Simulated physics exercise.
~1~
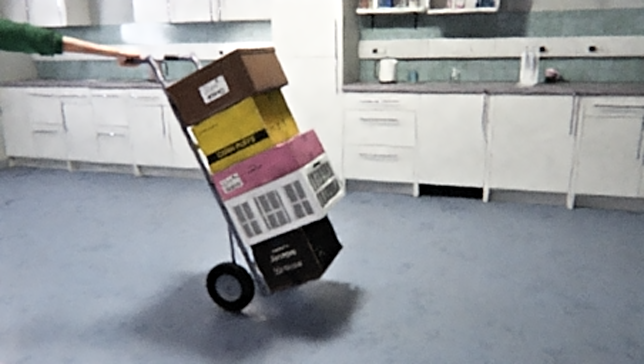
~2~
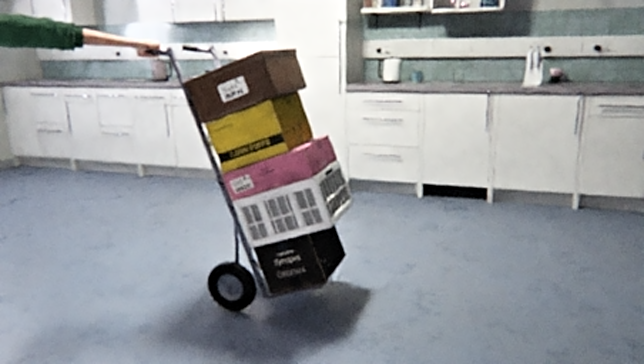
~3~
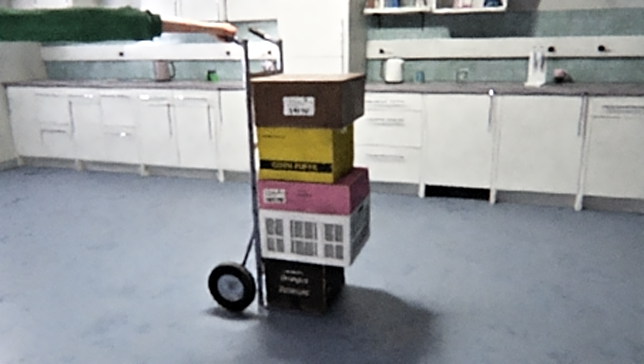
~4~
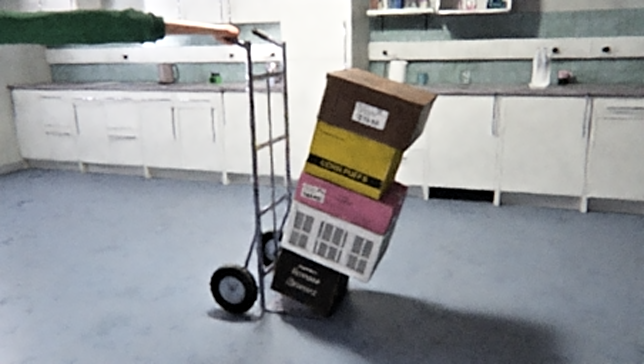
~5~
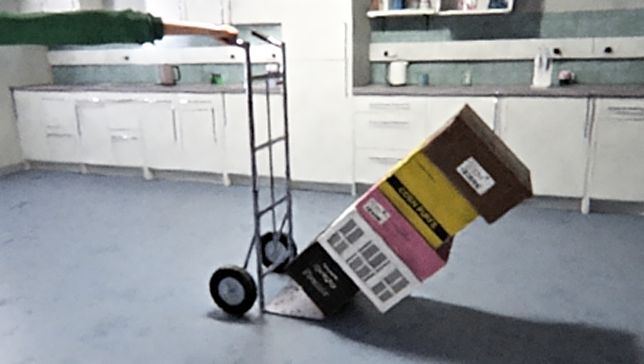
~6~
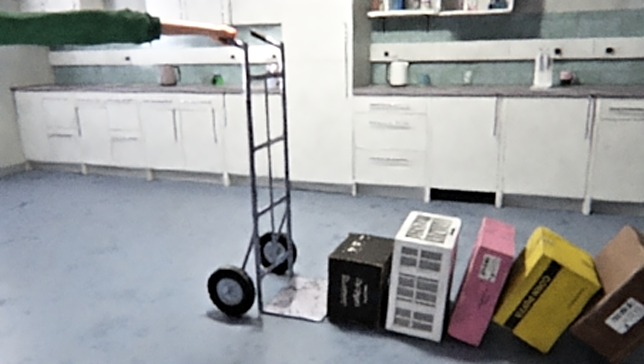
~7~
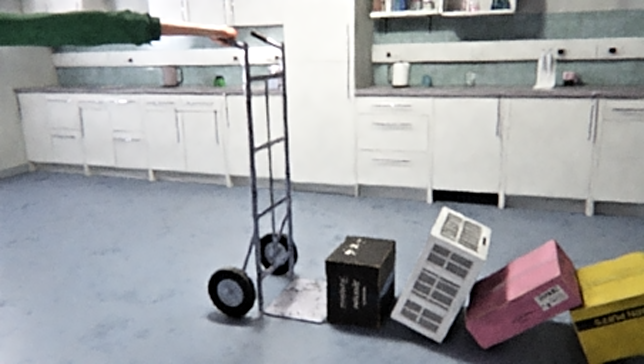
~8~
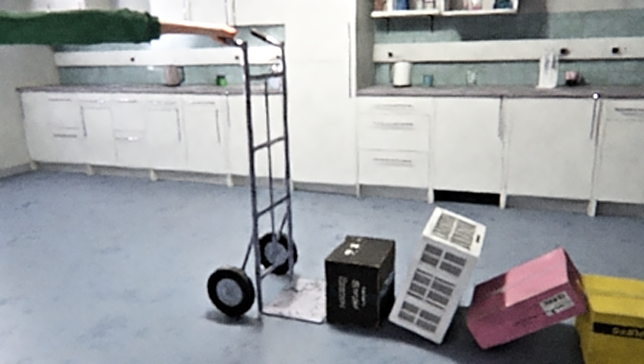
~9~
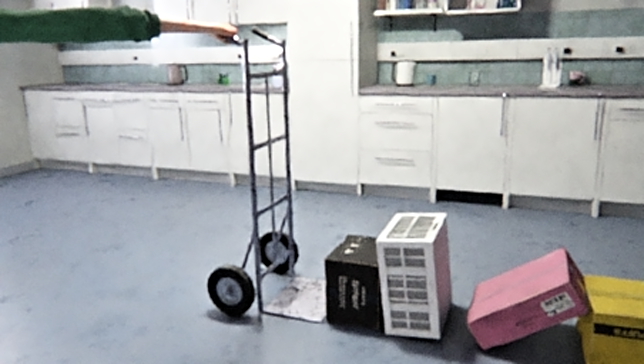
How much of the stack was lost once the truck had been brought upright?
At least three boxes were lost. The white, pink, yellow and brown ones all fell from the stack, and the black one ended up tipped over by the truck's plate.
A sack truck stacked with five boxes was swung upright by a green-sleeved arm, and the whole stack toppled off to the right, spilling across the floor, the brown box tumbling out of view and the white one settling against the tipped black box.
